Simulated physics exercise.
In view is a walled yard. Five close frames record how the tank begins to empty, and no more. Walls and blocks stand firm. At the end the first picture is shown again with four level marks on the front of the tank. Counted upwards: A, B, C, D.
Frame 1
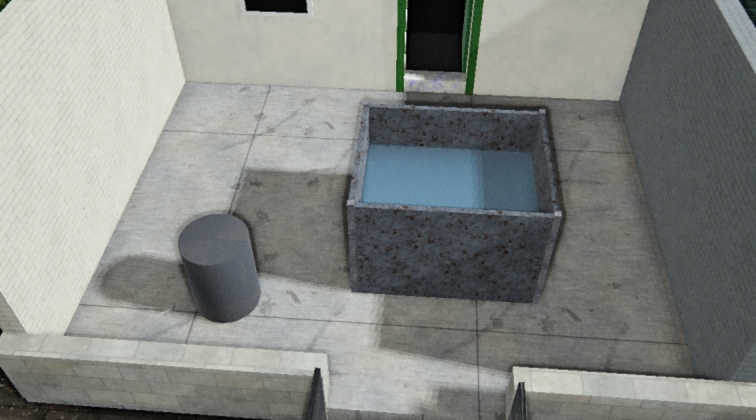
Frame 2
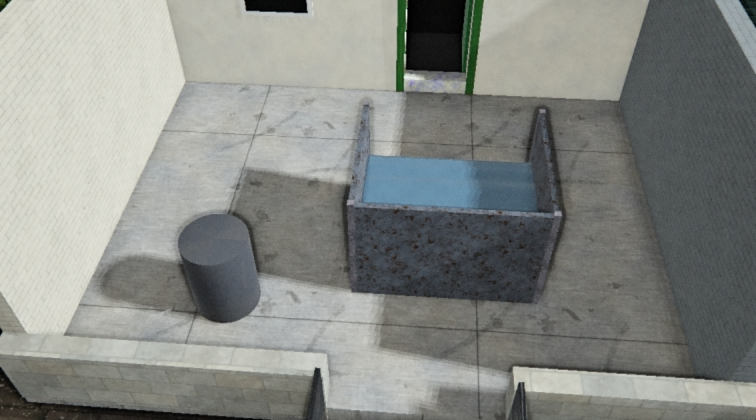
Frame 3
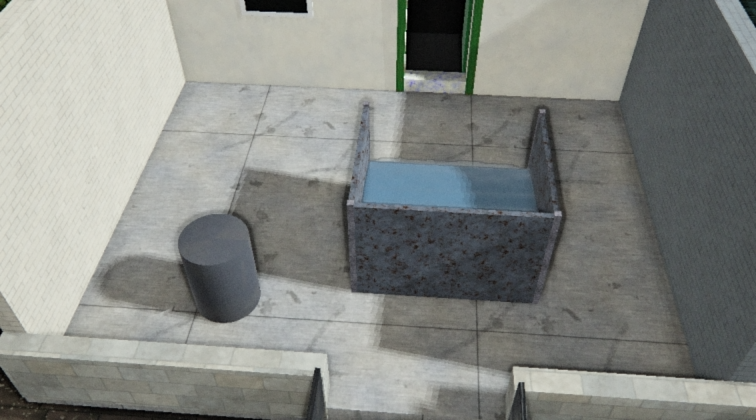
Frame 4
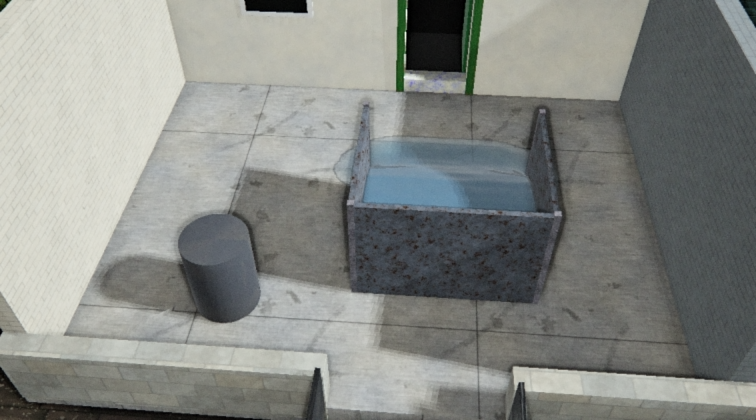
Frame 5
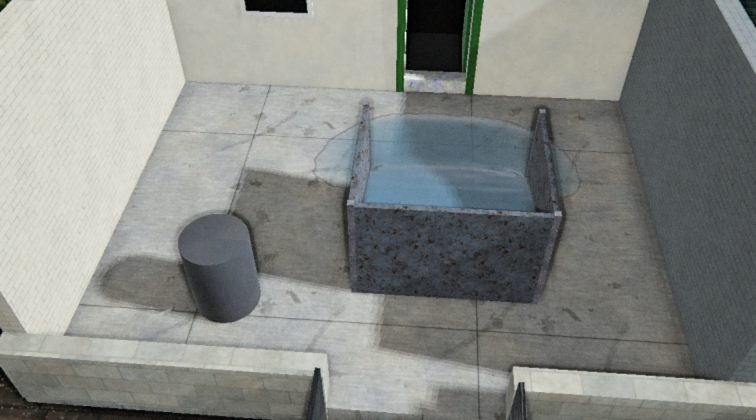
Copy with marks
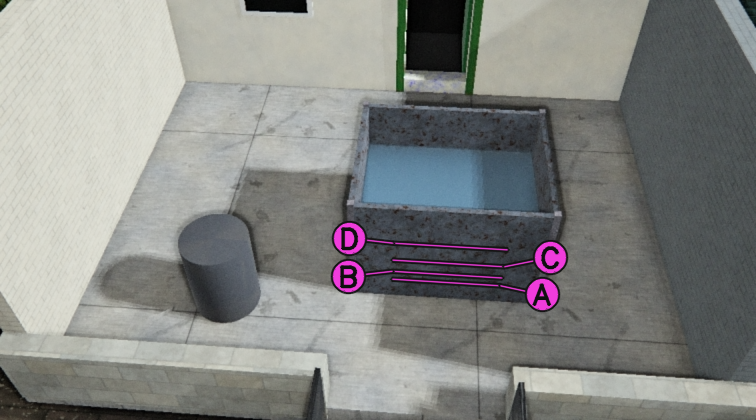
To begin with, water rests in a speckled stone tank in a walled yard, beside a grey cylinder. The tank's back wall, facing the green doorway, disappears, and the water slips out that side, then spreads across the paving in a thin, rounded sheet reaching past both side walls.
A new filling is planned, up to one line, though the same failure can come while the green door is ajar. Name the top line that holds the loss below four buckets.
B.
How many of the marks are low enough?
Two.
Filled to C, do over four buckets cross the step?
Yes, that goes wrong.
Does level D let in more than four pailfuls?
Yes.
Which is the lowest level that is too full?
It is C.
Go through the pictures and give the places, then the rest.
Water in the tank at rest, its middle at (450, 191); foot of the green doorway at (434, 92); open gate at (419, 357).
Water covers 2 % of the ground, its front hidden from here.
Water covers 5 % of the ground, its front hidden from here.
Water covers 9 % of the ground, its front hidden from here.
Water covers 15 % of the ground and shows as far out as (338, 140).
On the marked copy, A at (446, 282); B at (446, 274); C at (448, 263); D at (450, 246); from the bottom up A, B, C, D.
With A, nothing gets over.
With B, a bucket or two gets in.
With C, about 9 bucketfuls get in.
With D, dozens of bucketfuls pour in.
